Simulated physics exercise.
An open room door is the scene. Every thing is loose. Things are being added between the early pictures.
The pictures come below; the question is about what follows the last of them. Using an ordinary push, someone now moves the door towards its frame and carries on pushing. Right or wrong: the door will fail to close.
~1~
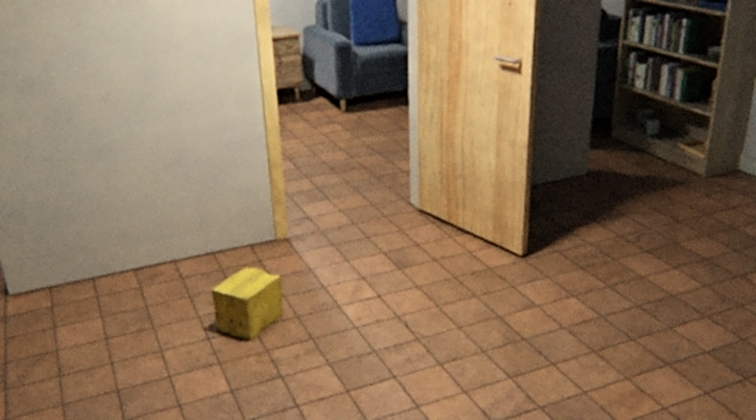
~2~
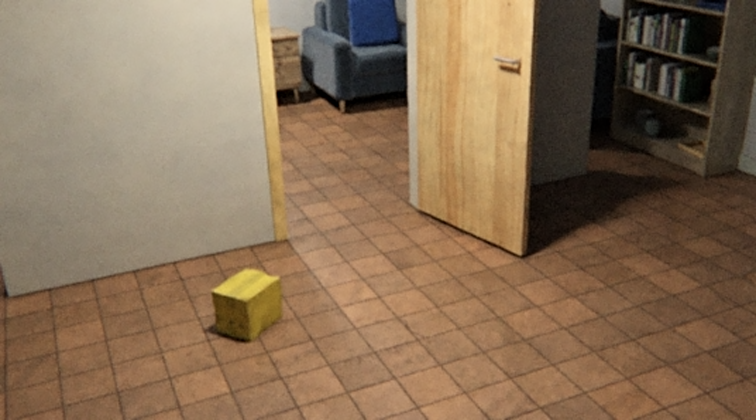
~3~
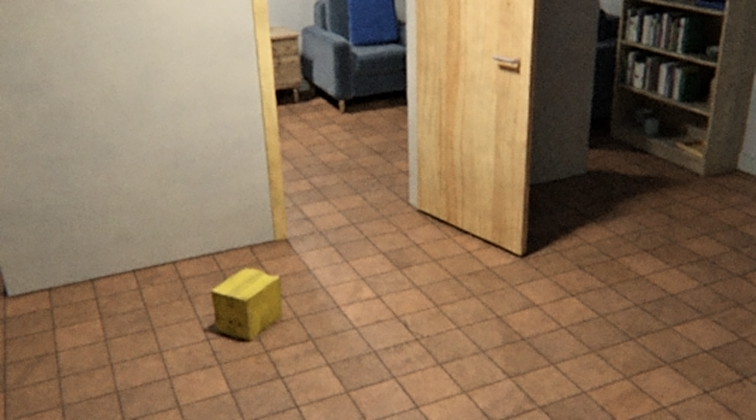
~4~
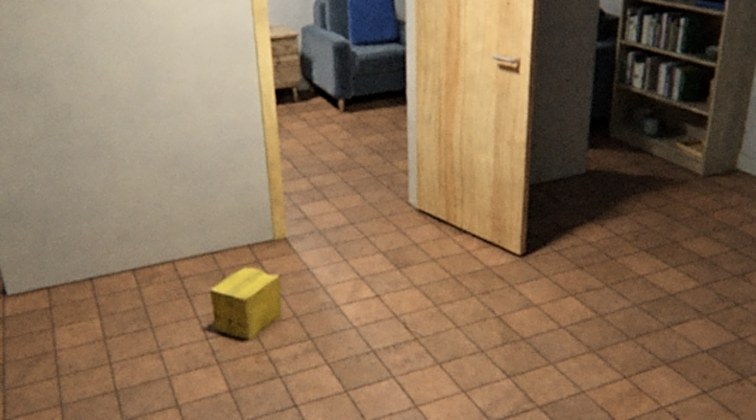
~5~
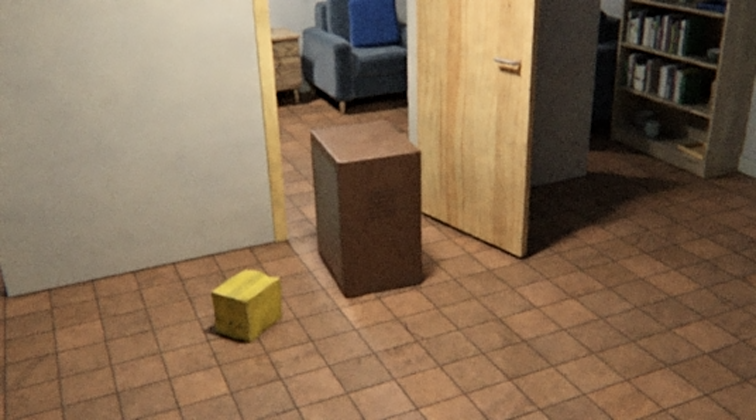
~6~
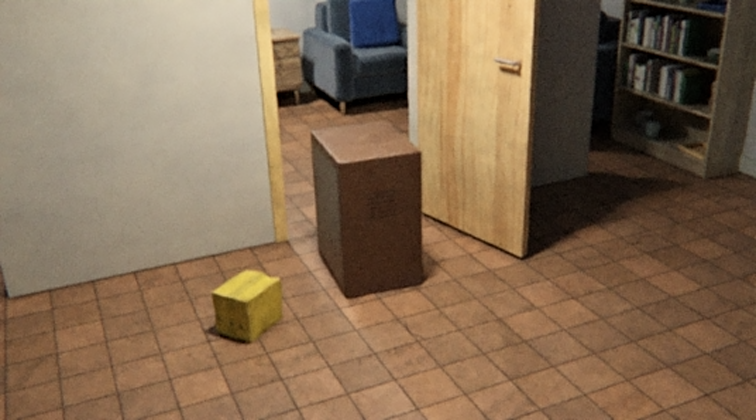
Right, it fails to close.
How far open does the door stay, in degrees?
Near 60° open.
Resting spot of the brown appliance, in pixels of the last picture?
End point in the final view: About (359, 207).
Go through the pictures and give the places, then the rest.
In the first picture, door wide open and still; yellow box (249, 302).
In the second picture, door wide open and still; yellow box (249, 304).
In the third picture, door wide open and still; yellow box (248, 303).
In the fourth picture, door wide open and still; yellow box (247, 302).
In the fifth picture, door wide open and still; yellow box (248, 304).
In the sixth picture, door wide open and still; brown appliance (366, 207); yellow box (249, 305).
Then, 0.60 s on from there, door 87° open.
Then, 0.90 s on from there, door 67° open.
In the end, door 60° open; both unmoved. At the end, from the last picture's camera, brown appliance near (359, 207).
